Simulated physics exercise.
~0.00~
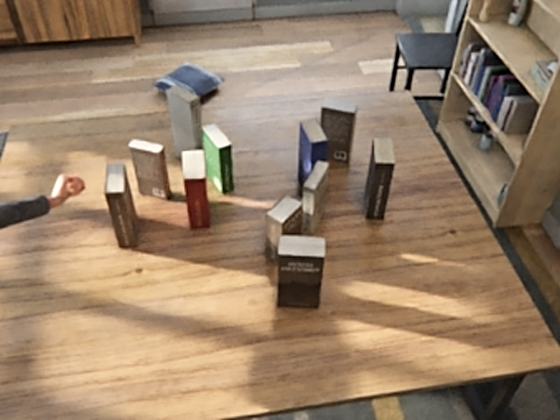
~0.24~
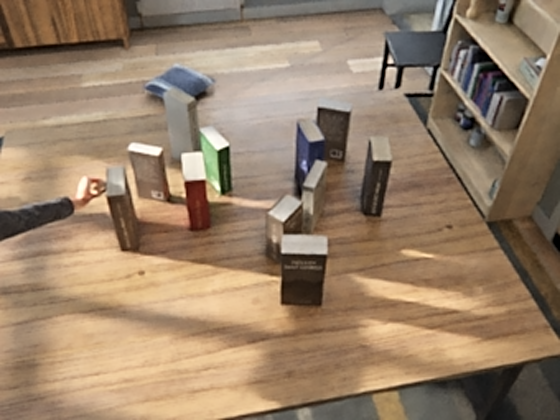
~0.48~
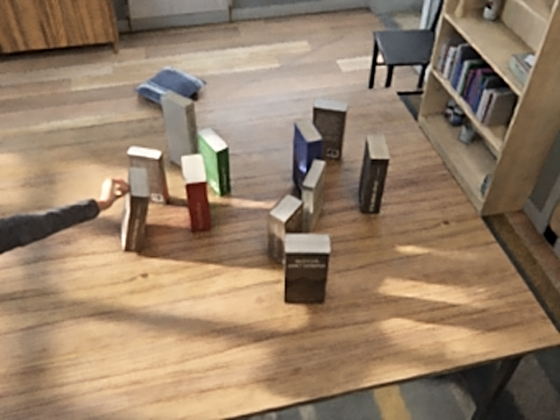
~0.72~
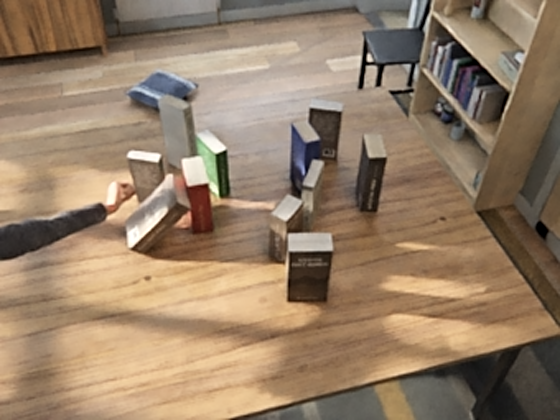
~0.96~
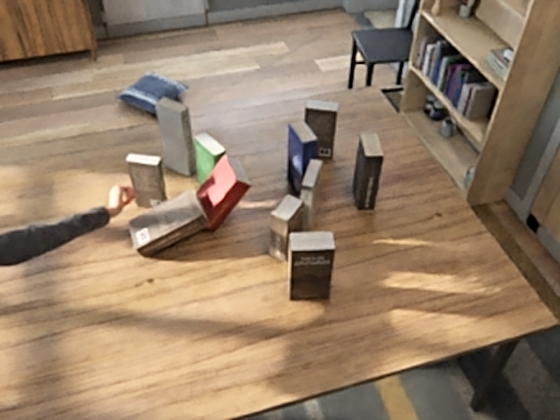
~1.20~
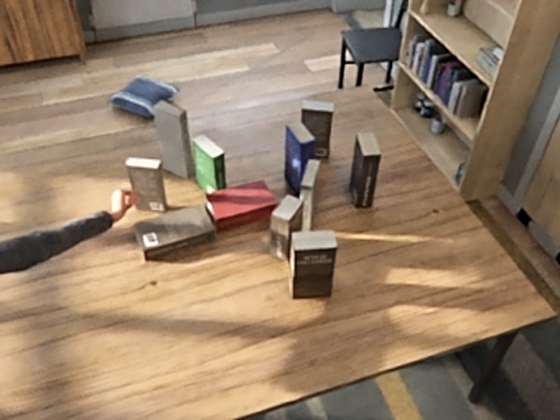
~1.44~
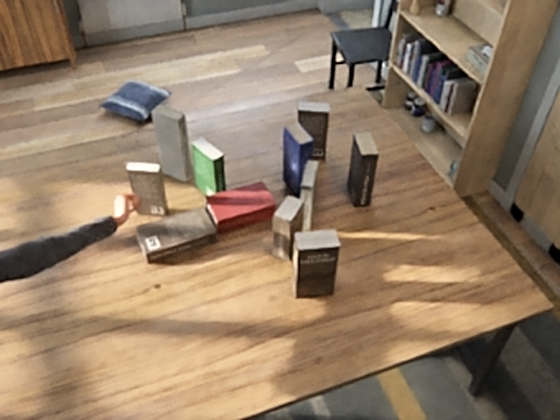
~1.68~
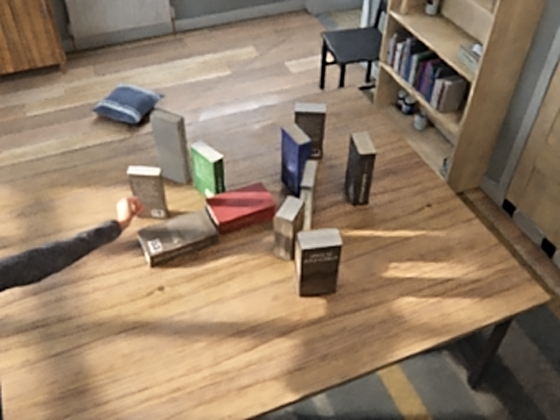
On a wooden table in a sunlit room, seen from above by a slowly drifting camera, thick books stand upright on their narrow ends, with a shelf and chair behind at right. A red book and a green one stand left of centre, a blue one to the right, among grey and brown ones. A hand reaches in from the left and tips the nearest brown book rightward. It leans over into the red book, which topples to the right as well. Both end lying flat, while the green, blue and remaining books stay standing.
